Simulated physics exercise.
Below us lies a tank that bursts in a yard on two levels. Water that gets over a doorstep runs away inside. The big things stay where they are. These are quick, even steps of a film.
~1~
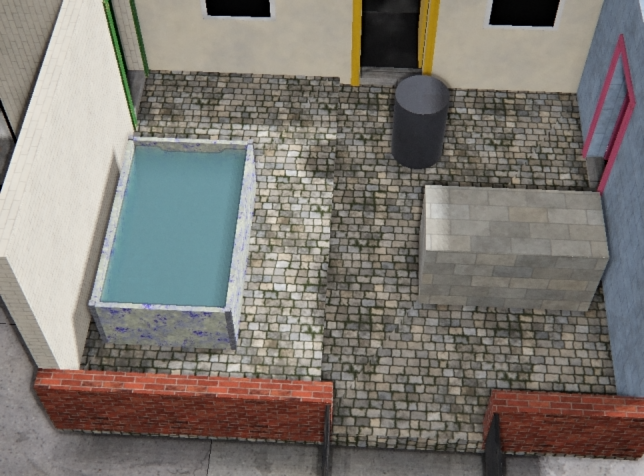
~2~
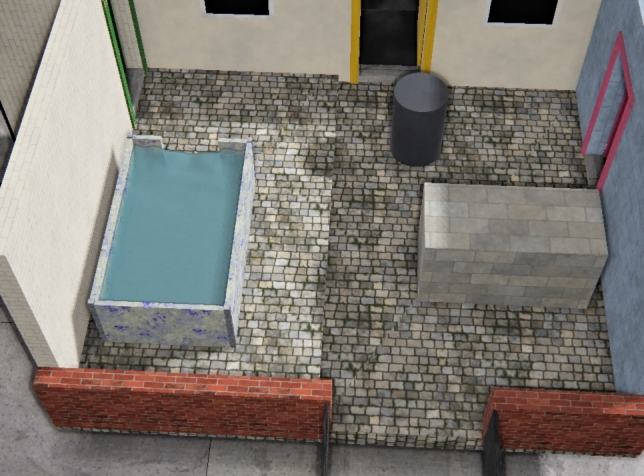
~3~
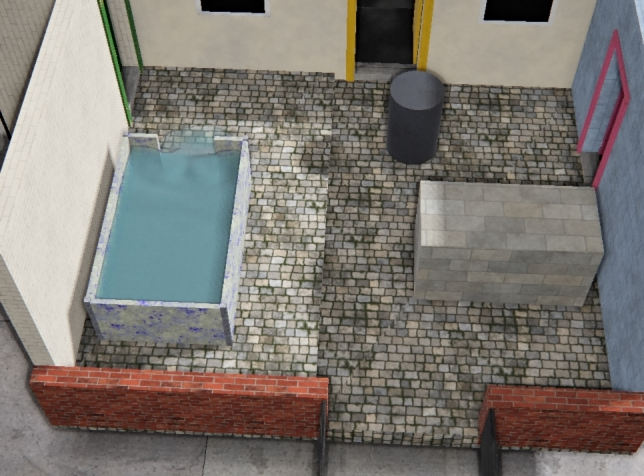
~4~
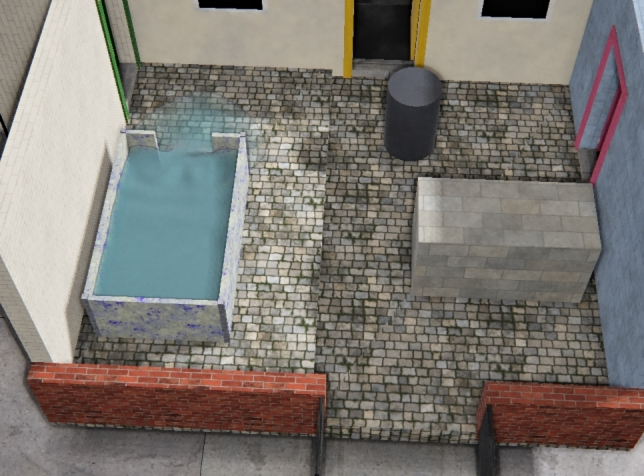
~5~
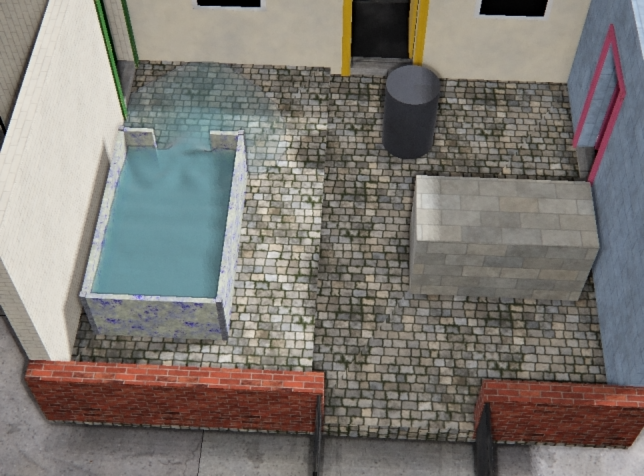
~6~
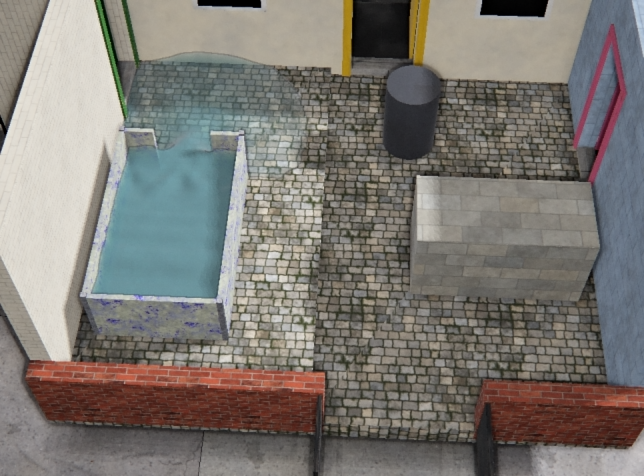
In a cobbled yard, a stone-walled tank full of water sat still until its far side broke open, and water poured through the gap and spread thinly across the cobbles toward the back wall.
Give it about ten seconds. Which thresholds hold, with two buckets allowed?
One by one: The green door floods; the pink door floods; the yellow door holds within the limit.
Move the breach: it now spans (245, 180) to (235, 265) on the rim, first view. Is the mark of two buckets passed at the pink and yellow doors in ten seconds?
My reading: Pink door passes that mark; yellow door stays under.
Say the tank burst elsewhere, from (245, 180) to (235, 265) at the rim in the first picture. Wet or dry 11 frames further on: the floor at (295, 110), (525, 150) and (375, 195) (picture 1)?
As listed: Clear, under water, covered.
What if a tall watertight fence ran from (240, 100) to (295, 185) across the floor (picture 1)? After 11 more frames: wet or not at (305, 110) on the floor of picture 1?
There: Wet.
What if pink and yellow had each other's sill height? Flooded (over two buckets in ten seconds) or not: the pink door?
Pink door holds.
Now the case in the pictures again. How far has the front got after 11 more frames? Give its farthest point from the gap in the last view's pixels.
I would point to (526, 89).
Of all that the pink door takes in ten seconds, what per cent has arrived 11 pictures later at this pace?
I make it 0 per cent.
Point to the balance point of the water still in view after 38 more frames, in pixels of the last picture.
I would point to (291, 190).
A moment on, water covers 20 % of the floor; the green door under two buckets in, the pink door not reached, the yellow door wet at the sill, nothing in.
Next, water covers 25 % of the floor; the green door over two buckets in, the pink door not reached, the yellow door wet at the sill, nothing in.
Then, water covers 40 % of the floor; the green door far over two buckets in, the pink door under two buckets in, the yellow door wet at the sill, nothing in.
Later, water covers 75 % of the floor; the green door far over two buckets in, the pink door over two buckets in, the yellow door wet at the sill, nothing in.
In the end, water covers 85 % of the floor; the green door far over two buckets in, the pink door over two buckets in, the yellow door wet at the sill, nothing in.
